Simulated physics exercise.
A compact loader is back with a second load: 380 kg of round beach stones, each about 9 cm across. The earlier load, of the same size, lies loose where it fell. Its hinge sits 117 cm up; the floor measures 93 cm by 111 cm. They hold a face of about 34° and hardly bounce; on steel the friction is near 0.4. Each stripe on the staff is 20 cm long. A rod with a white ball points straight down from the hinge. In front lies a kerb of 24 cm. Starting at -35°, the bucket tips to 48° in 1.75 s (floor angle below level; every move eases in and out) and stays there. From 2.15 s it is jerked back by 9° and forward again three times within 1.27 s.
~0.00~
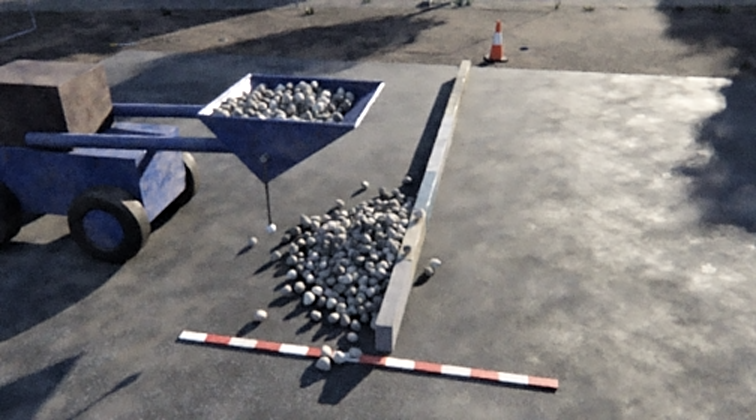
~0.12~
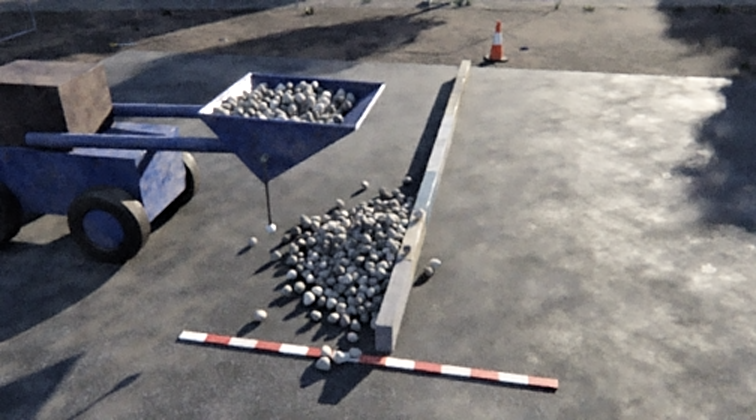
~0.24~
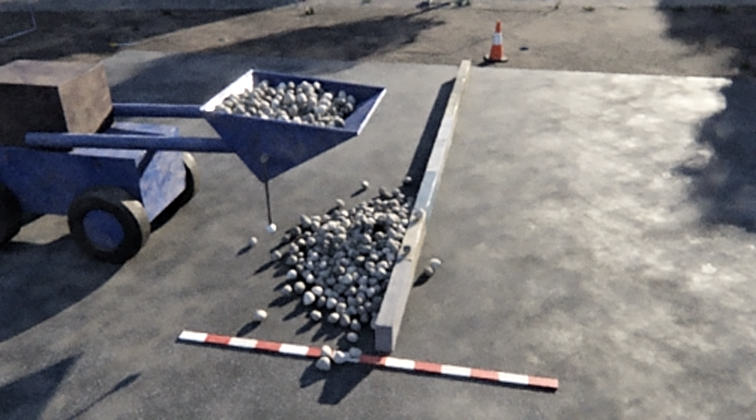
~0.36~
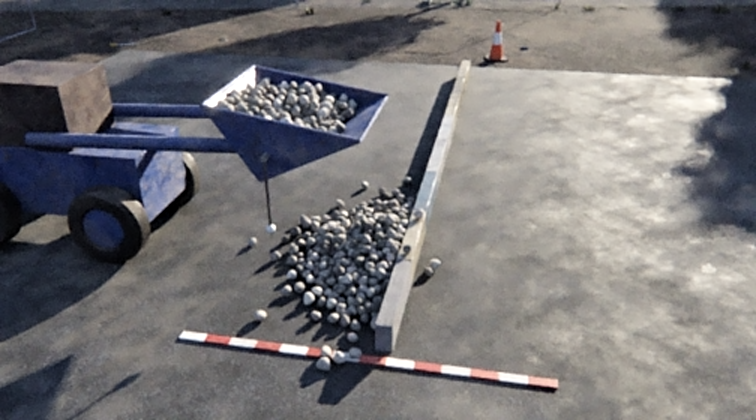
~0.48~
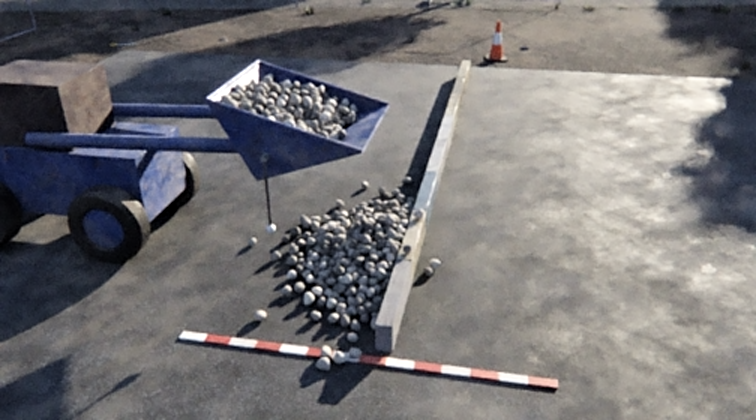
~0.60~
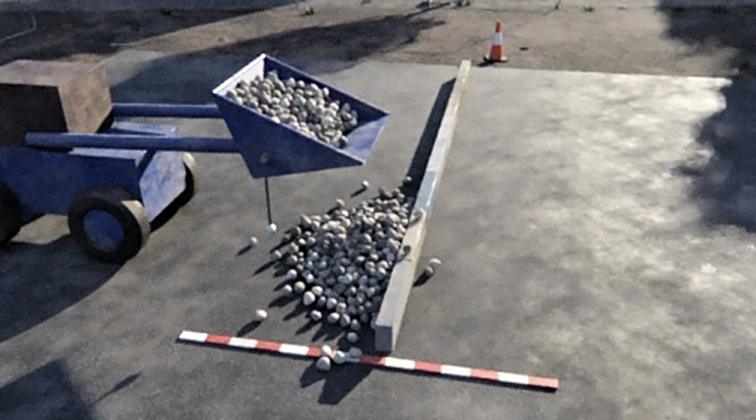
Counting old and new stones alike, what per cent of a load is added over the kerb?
Roughly 8 per cent of a load more.
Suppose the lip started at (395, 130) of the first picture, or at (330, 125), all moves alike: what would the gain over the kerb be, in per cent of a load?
First some 40, then 0 per cent.
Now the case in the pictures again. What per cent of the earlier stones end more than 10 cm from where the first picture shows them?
About 15 per cent.
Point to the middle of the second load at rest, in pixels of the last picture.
Their middle is at about (366, 235).
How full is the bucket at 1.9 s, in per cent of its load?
It holds some 10 per cent.
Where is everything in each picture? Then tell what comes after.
The bucket is at -35°, its lip at (355, 127); the top of the load is at (296, 94). The earlier load is highest near (389, 229), 29 cm above ground level, 100 % on this side of the kerb, in the first frame.
The bucket is at -34°, its lip at (356, 129); the top of the load is at (290, 95); the stones move at 0.1 m/s on average, in the second frame.
The bucket is at -31°, its lip at (358, 134); the top of the load is at (269, 96); the stones move at 0.1 m/s on average, in the third frame.
Lip at (360, 142), floor tilted -26°, highest stones at (262, 90); the stones move at 0.2 m/s on average, in the fourth frame.
Lip at (362, 152), floor tilted -20°, highest stones at (262, 85); the stones move at 0.2 m/s on average, in the fifth frame.
Lip at (363, 164), floor tilted -12°, highest stones at (265, 82); the stones move at 0.3 m/s on average, in the sixth frame.
After 1.3 s the floor is at 35°; in per cent of one load, 91 in the bucket, 108 on this side of the kerb; the foremost stones are at (414, 241).
After 1.9 s the floor is at 48°; in per cent of one load, 11 in the bucket, 185 on this side of the kerb, 4 over the kerb; the foremost stones are at (432, 255).
After 3.9 s the floor is at 48°; in per cent of one load, 0 in the bucket, 192 on this side of the kerb, 8 over the kerb; the foremost stones are at (481, 273).
After 6.6 s the floor is at 48°; in per cent of one load, 0 in the bucket, 192 on this side of the kerb, 8 over the kerb; the foremost stones are at (481, 273). Net gain over the kerb, 8.
